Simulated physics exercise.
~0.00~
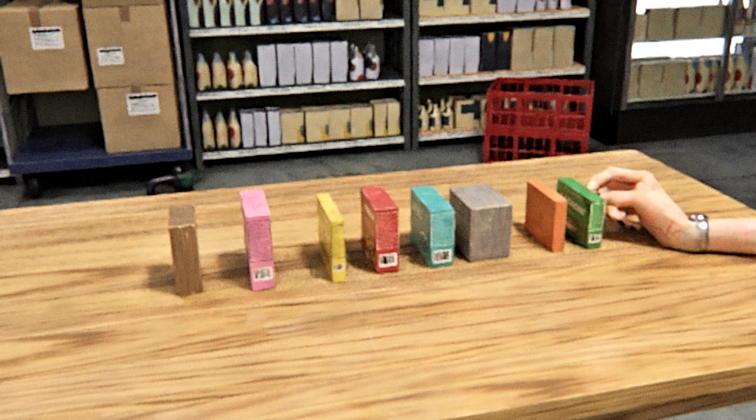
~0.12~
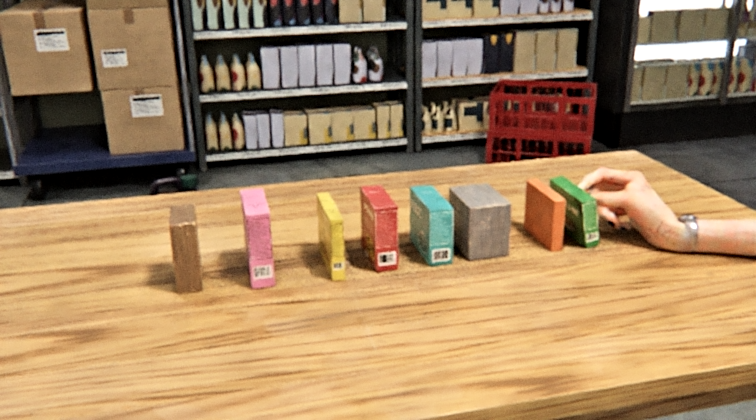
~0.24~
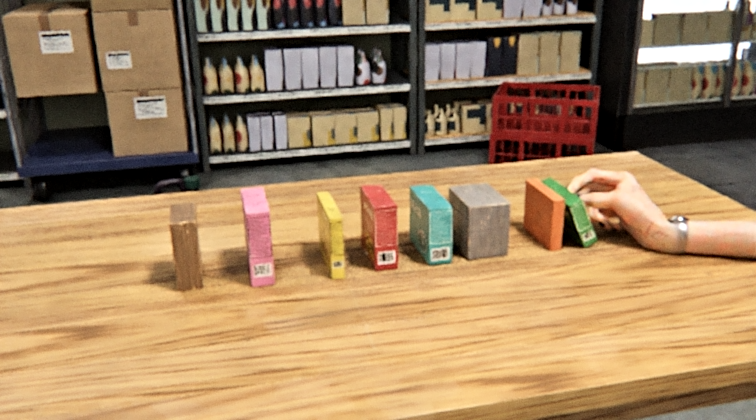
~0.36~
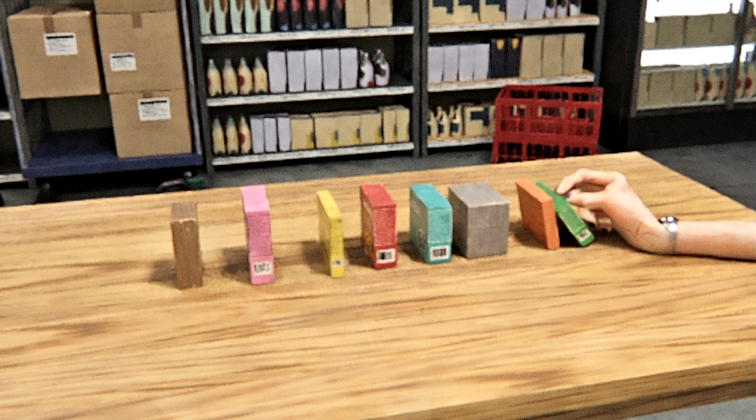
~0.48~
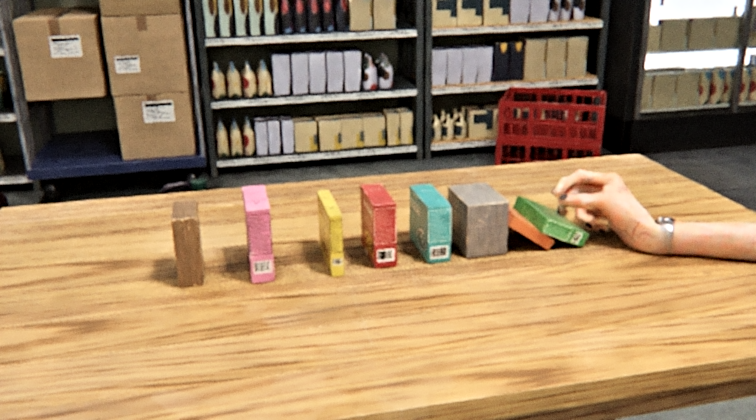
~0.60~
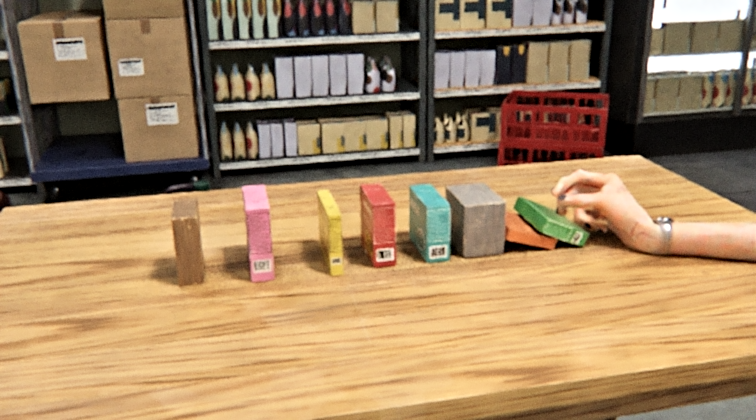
A hand at the right tips a green packet leftward on a wooden table, seen from slightly above in a storeroom with stocked shelves, cardboard boxes and a red crate behind. To its left, spaced in a row, stand an orange board, a thick grey block, turquoise, red, yellow and pink packets, and a brown board at the far left. The green packet leans onto the orange board, which tilts left and topples down beside the grey block. The green packet ends tipped over on top of it, near the hand, while the grey block and everything further left stay standing.
